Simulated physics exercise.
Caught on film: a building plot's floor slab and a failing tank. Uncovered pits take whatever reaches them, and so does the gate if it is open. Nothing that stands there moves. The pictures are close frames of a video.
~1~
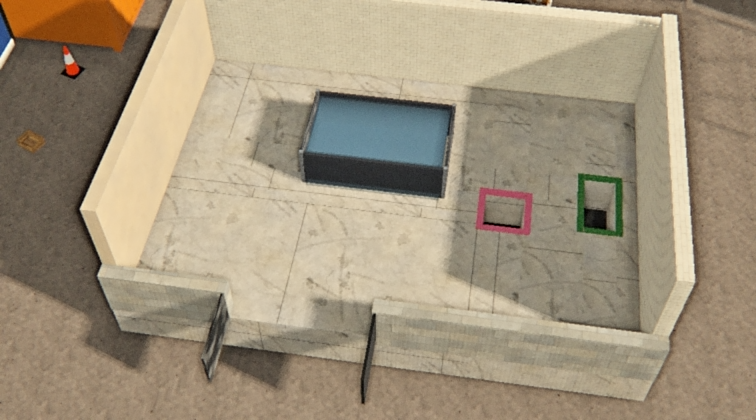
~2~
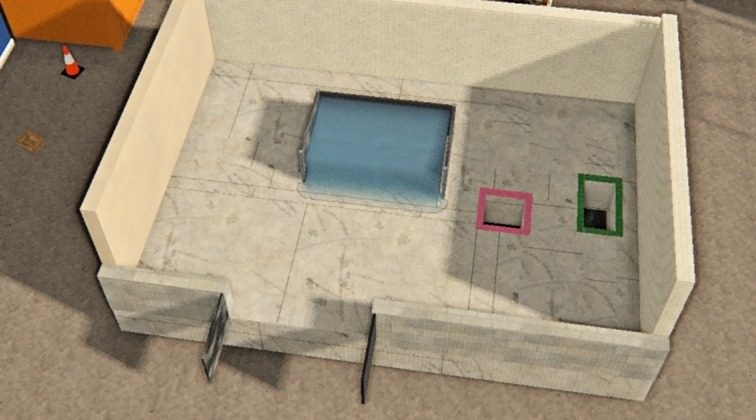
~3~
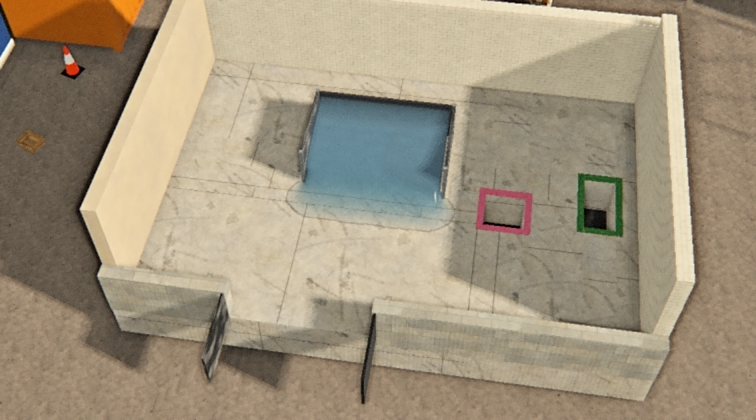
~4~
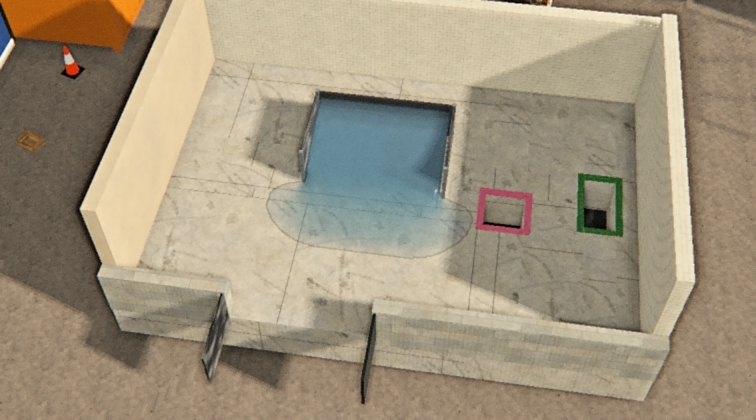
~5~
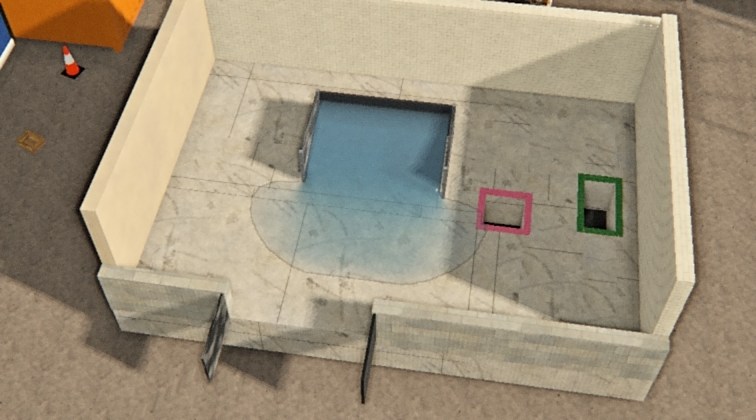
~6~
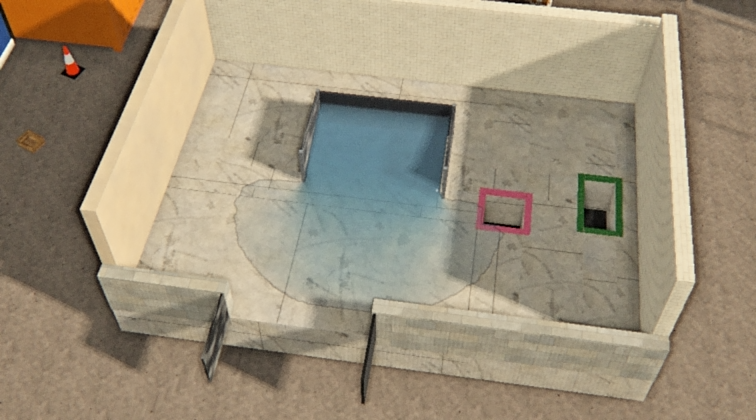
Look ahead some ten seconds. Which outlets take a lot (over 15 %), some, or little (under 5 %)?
The gate takes over 15 %; the green pit takes between 5 and 15 %; the pink pit takes under 5 %.
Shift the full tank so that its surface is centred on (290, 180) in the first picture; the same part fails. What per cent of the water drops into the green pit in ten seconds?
In per cent: Green 0.
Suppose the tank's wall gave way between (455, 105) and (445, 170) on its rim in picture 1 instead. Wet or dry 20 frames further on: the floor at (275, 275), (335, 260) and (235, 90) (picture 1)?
In turn: Clear, clear, free of water.
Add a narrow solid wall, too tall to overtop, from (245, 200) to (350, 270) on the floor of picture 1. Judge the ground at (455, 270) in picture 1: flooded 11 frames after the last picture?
There: Wet.
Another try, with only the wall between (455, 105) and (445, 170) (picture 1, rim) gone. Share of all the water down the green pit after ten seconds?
Per cent: Green 35.
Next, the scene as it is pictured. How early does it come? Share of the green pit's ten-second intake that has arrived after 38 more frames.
Some 50 per cent.
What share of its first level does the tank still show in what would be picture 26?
Close to 12 %.
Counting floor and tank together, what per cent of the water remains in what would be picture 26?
About 62 per cent.
A moment on, water covers 30 % of the floor; the gate 8 %, the green pit 0 %, the pink pit 0 %.
Next, water covers 35 % of the floor; the gate 23 %, the green pit 0 %, the pink pit 0 %.
Then, water covers 45 % of the floor; the gate 37 %, the green pit 0 %, the pink pit 0 %.
Later, water covers 70 % of the floor; the gate 46 %, the green pit 5 %, the pink pit 0 %.
In the end, water covers 80 % of the floor; the gate 51 %, the green pit 10 %, the pink pit 2 %.
